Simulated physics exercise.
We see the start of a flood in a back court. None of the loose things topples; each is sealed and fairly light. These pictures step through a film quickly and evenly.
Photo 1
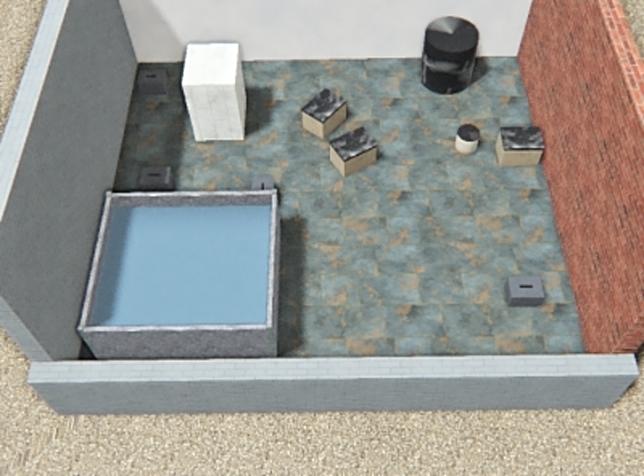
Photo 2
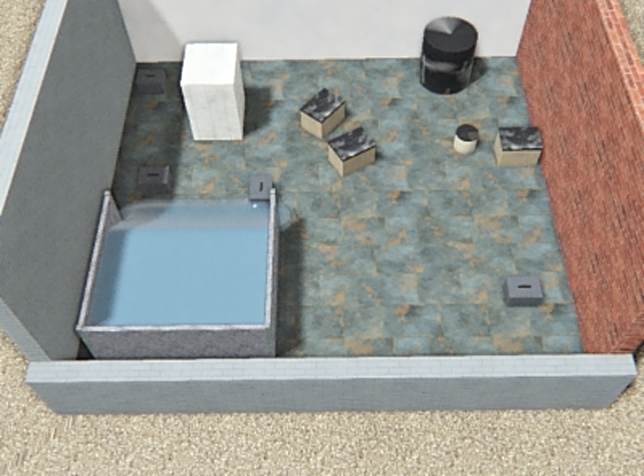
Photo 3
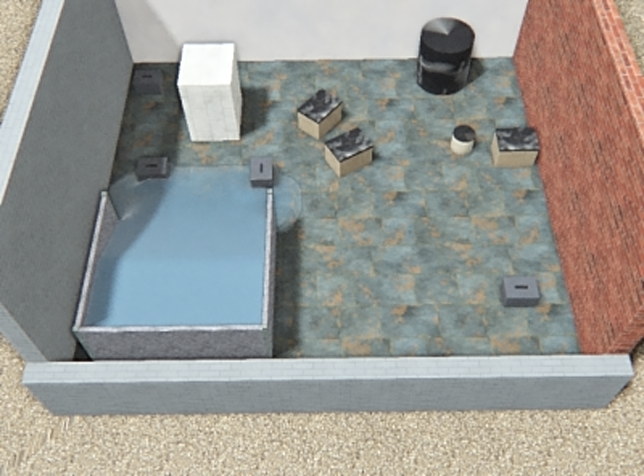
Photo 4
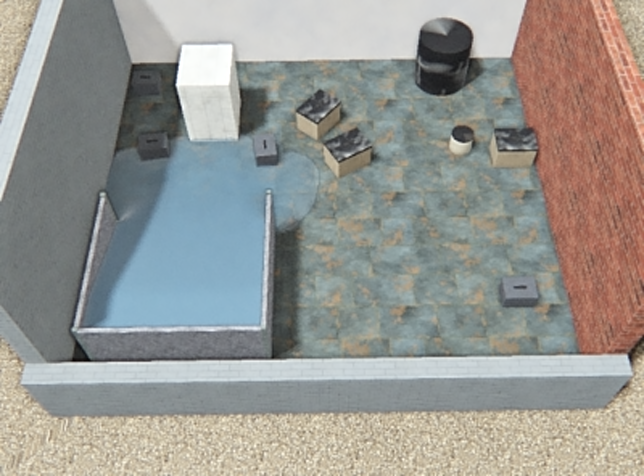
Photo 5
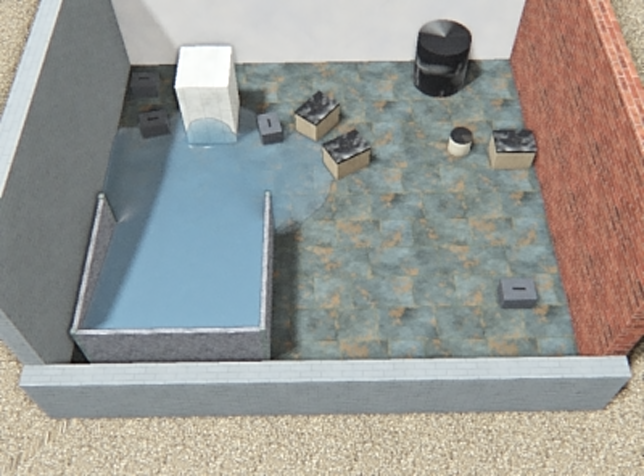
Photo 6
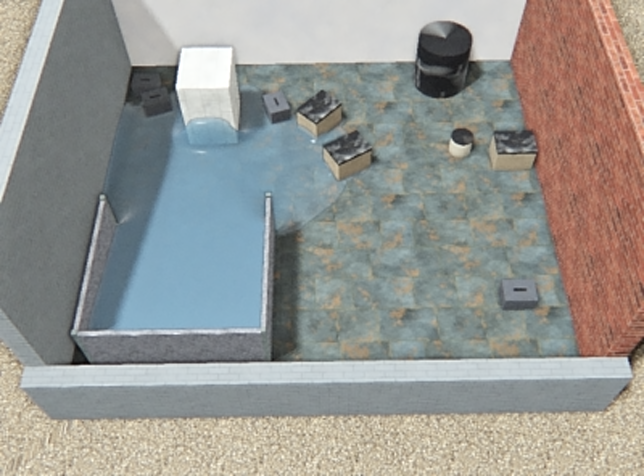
In this clip, water pours out of the open back of a walled tank in a courtyard, spreading across the tiled floor and pushing two dark gray boxes backward until it washes around a white block and reaches nearby crates.
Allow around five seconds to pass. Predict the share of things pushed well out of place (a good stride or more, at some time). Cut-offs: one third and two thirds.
Two thirds or more.
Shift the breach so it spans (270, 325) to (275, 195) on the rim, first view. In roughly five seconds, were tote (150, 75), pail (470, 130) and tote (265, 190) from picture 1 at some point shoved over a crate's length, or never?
In turn: Stayed short, cleared that distance, stayed short.
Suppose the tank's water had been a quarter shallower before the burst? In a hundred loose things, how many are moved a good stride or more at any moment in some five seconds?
Roughly 90 per cent of them.
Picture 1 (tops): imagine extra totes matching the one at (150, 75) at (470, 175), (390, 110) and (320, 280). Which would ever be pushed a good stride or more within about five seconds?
Results - 1: Ends up far away; 2: Ends up far away; 3: Doesn't go far.
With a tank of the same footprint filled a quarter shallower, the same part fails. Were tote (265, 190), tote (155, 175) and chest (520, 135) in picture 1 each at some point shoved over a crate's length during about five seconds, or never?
One after the other: Swept aside, swept aside, yes.
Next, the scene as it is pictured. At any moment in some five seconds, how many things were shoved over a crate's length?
That works out to 8.
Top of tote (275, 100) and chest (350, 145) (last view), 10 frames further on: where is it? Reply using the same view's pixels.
They should be roughly at (363, 44) and (435, 124).
A moment on, 3 of 8 are well off their spots; 1 afloat.
Next, 5 of 8 are well off their spots; 4 afloat.
Later, 7 of 8 are well off their spots; 6 afloat.
In the end, 8 of 8 are well off their spots, and 8 have been at some point; 8 afloat.
